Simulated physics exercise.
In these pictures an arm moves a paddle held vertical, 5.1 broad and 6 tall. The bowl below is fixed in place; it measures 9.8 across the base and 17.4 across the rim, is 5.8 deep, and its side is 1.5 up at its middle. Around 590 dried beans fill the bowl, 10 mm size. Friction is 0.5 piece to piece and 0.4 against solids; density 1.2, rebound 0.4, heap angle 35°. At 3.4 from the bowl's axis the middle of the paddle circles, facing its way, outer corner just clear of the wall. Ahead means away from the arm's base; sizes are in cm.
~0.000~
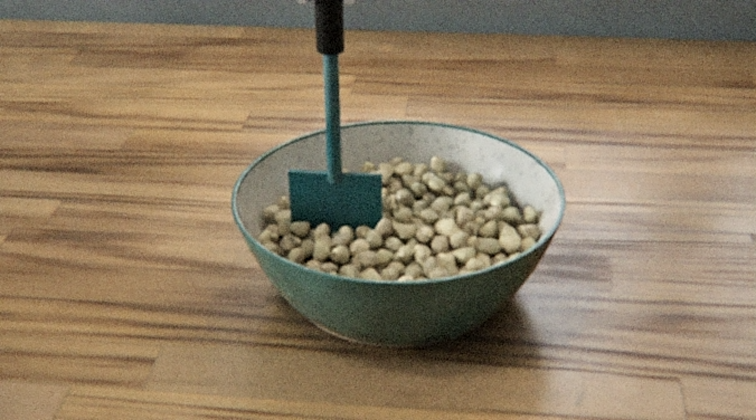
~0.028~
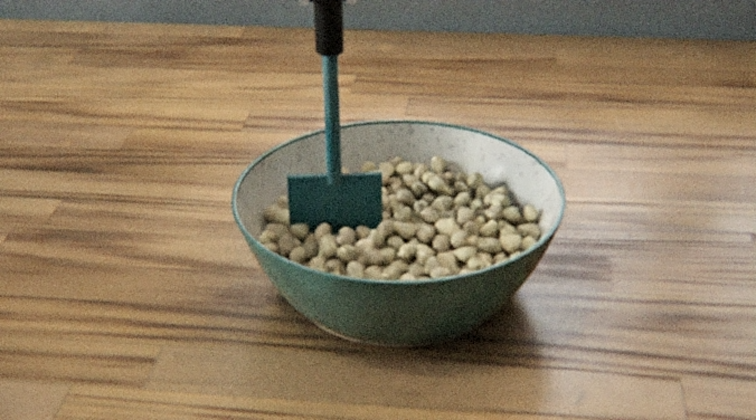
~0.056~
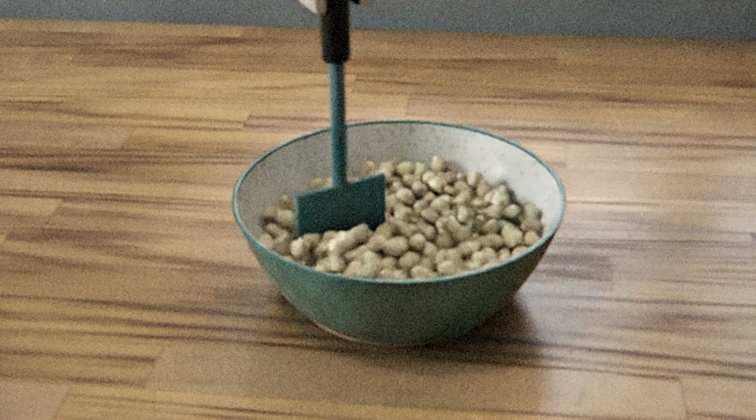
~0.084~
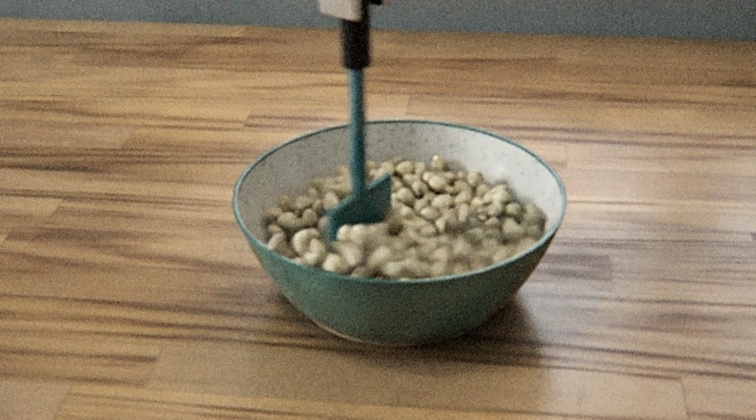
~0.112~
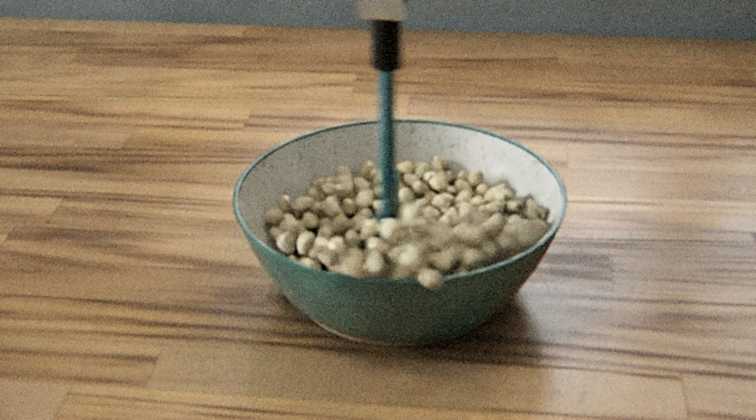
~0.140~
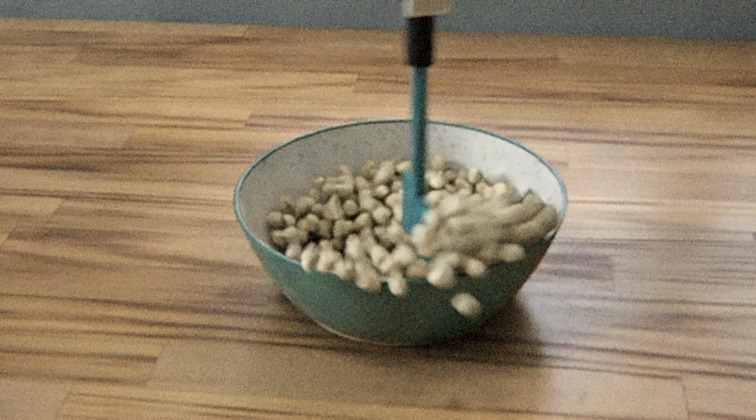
On a wooden tabletop, an upright teal paddle held by an arm turned and swept rightward through a bowl of pale beans, pushing them into a heap as a few tumbled over the front rim.
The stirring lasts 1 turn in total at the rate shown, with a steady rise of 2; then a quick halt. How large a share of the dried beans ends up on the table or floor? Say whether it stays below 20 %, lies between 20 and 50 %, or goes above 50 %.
It lies between 20 and 50 %.
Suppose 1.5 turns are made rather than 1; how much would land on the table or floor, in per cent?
Estimate: About 40 percent.
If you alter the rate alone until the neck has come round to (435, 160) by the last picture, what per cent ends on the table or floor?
Something like 35 percent, roughly.
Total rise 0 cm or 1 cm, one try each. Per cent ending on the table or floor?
Roughly 40 percent, then roughly 35 percent.
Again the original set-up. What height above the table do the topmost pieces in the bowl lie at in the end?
About 5.5 centimetres.
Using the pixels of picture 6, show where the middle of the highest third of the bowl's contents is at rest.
The centre is near pixel (348, 243).
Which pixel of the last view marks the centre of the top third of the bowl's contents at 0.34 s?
Centre, approx.: (353, 165).
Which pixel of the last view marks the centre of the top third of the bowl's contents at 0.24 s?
The top third is centred near (484, 168) in the last picture.
By 0.24 s, 204° round, highest piece 12 above the table; 512 in the bowl, 14 on the table or floor, 67 in flight or on the tool.
By 0.34 s, 295° round, highest piece 11 above the table; 443 in the bowl, 81 on the table or floor, 69 in flight or on the tool.
By 0.58 s, 0° round, highest piece 6 above the table; 407 in the bowl, 184 on the table or floor, 2 in flight or on the tool.
By 1.28 s, 0° round, highest piece 5 above the table; 407 in the bowl, 186 on the table or floor.
Final count, 407 in the bowl, 186 on the table or floor. That is 31 % on the table or floor.
